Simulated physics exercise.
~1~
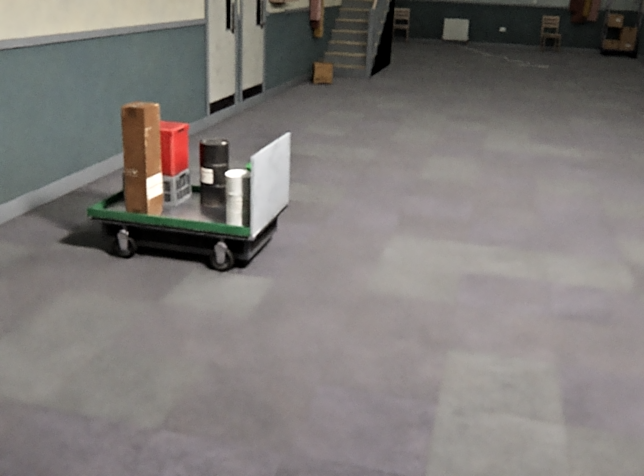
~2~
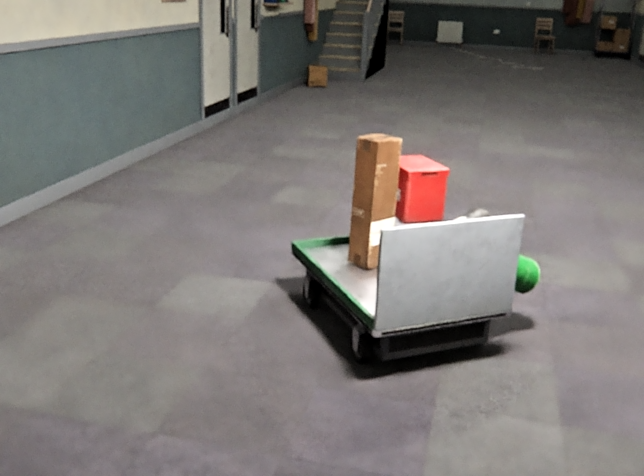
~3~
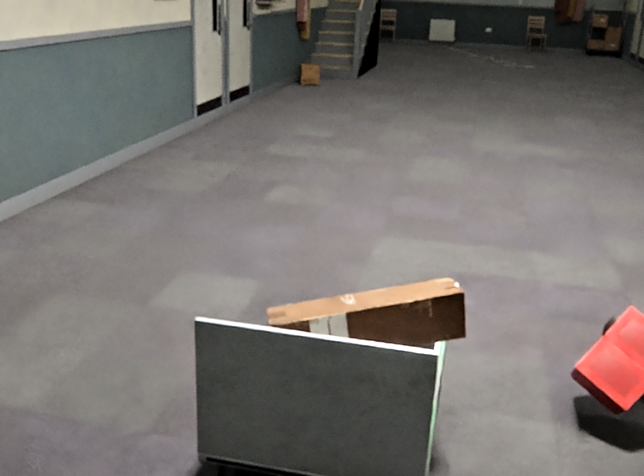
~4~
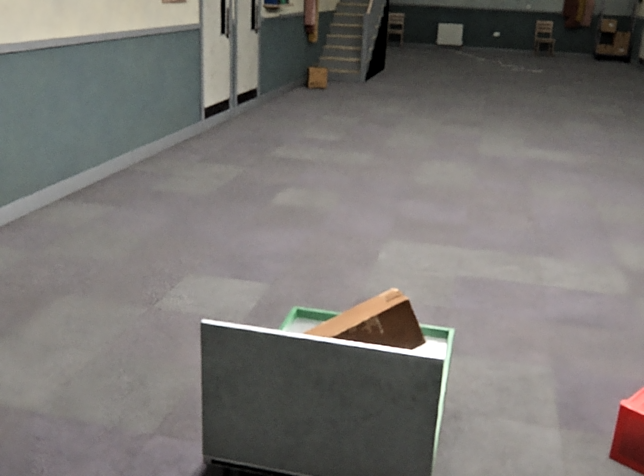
A flat cart with a tall front board rolled across the floor and turned toward the viewer, shedding canisters and a red tote off its side, and it ended with the tall brown box toppled but still on the deck.
